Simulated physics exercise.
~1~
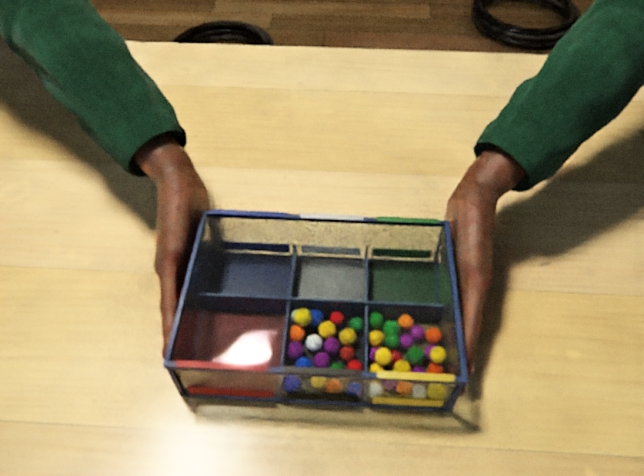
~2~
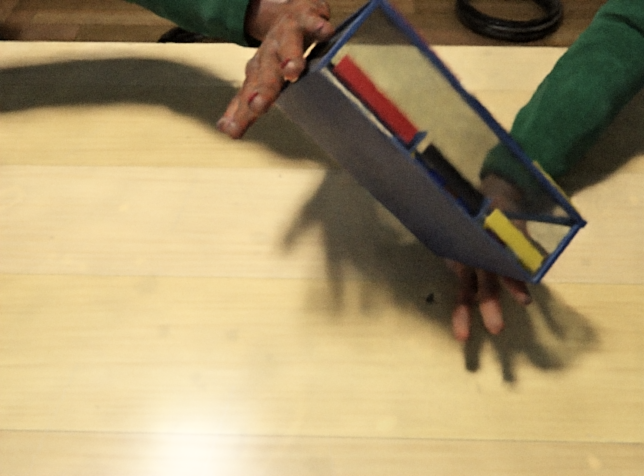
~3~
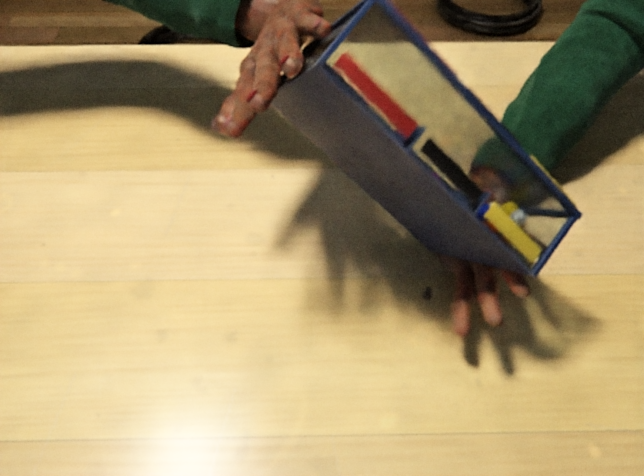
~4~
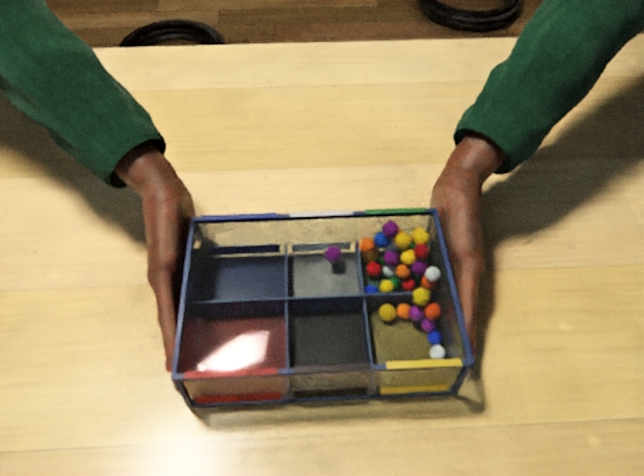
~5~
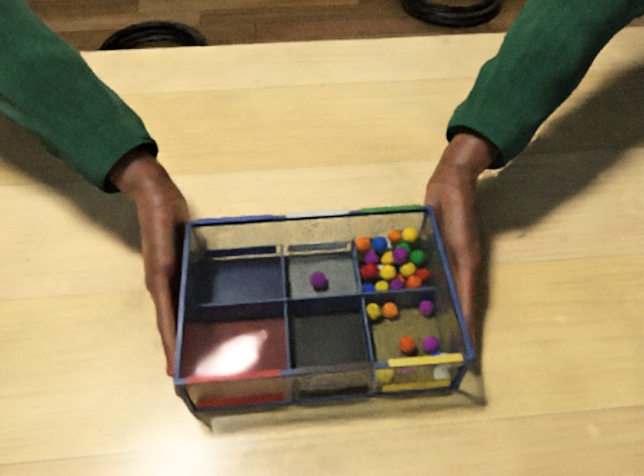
A shallow, clear-topped box with blue edges, holding many small multicolored balls, sits between two hands in green sleeves on a pale wooden table, seen from above. Inside are six compartments, blue, white and green along the far row and red, black and yellow along the near one, with the balls in the black and yellow sections. The hands lift the box and tip it steeply onto its right side, its shadow spreading over the table. They then lay it flat again. Most balls end up in the green section, fewer in the yellow, and a lone purple one rests in the white.
